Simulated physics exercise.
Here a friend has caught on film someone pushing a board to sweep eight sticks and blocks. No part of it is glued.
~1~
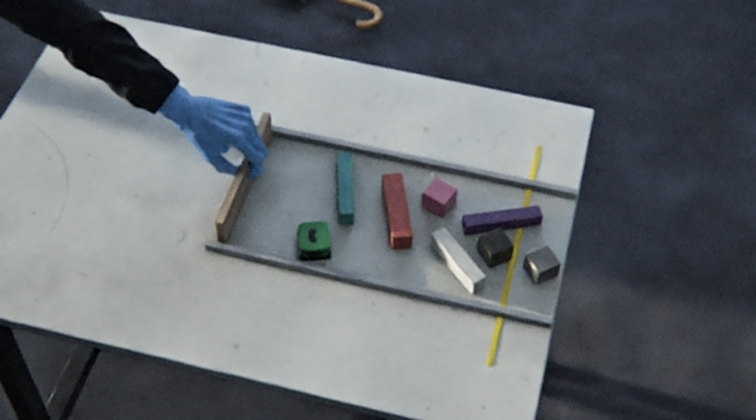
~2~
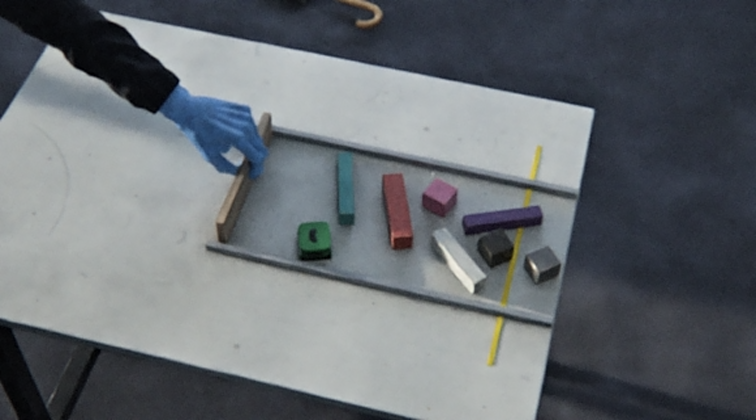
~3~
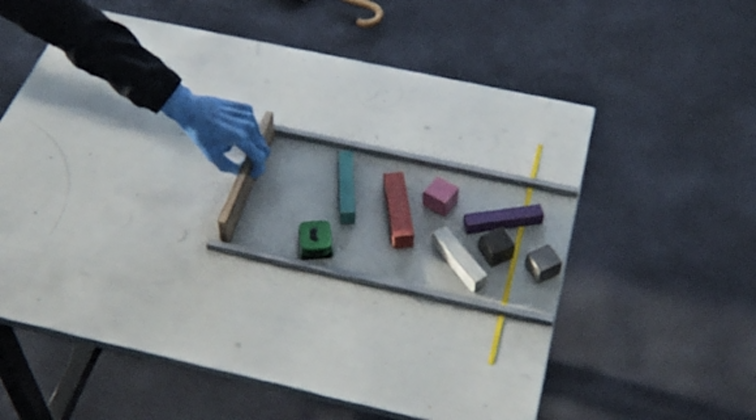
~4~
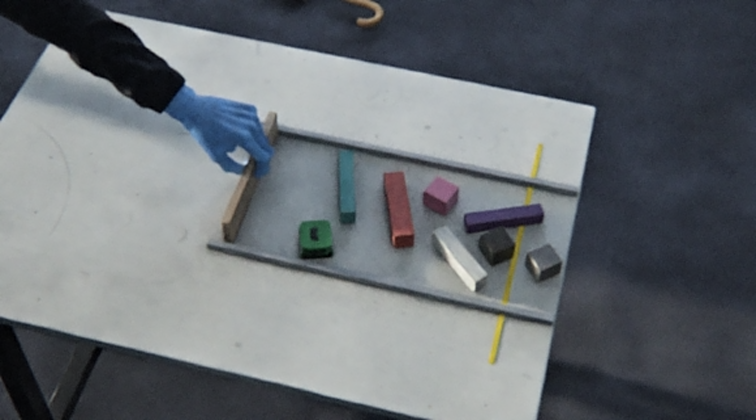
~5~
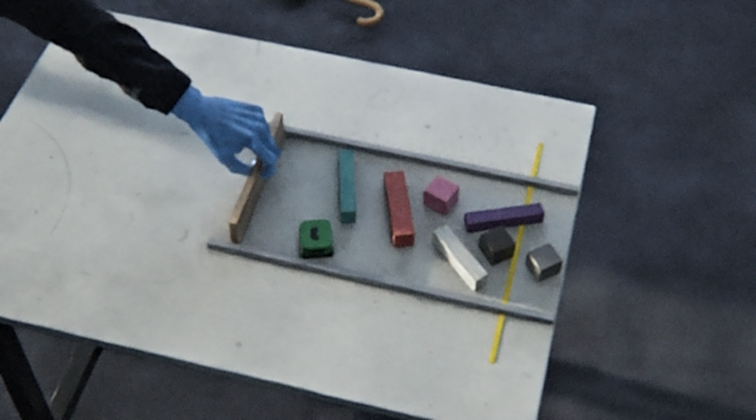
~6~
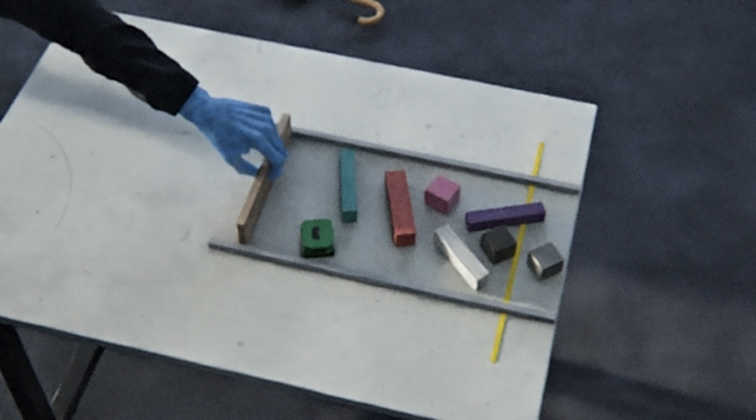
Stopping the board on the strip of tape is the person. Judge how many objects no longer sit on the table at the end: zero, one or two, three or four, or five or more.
The number going over the edge will be three or at most four.
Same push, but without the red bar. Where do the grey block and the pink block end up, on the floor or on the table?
The grey block is gone, the pink block is still there.
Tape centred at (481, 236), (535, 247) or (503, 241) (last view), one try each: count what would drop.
You'd get 1, then 5, then 1.
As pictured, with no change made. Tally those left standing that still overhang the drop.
The number is 2.
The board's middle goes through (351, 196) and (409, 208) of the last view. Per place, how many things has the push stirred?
One spot: 2. Other spot: 5.
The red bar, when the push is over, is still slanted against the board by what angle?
It works out to near 0°.
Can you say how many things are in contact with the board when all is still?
It's 2 of them.
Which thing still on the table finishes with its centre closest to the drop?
That's the pink block.
Early on, none off yet; grey block at rest near (545, 261); purple bar at rest near (505, 217); black block at rest near (499, 245).
A while later, none off yet; grey block at rest near (545, 261); purple bar travelled a little near (517, 220); black block moving near (505, 245).
Finally, the number that fall off is three or four; lost, black block, purple bar and grey block.
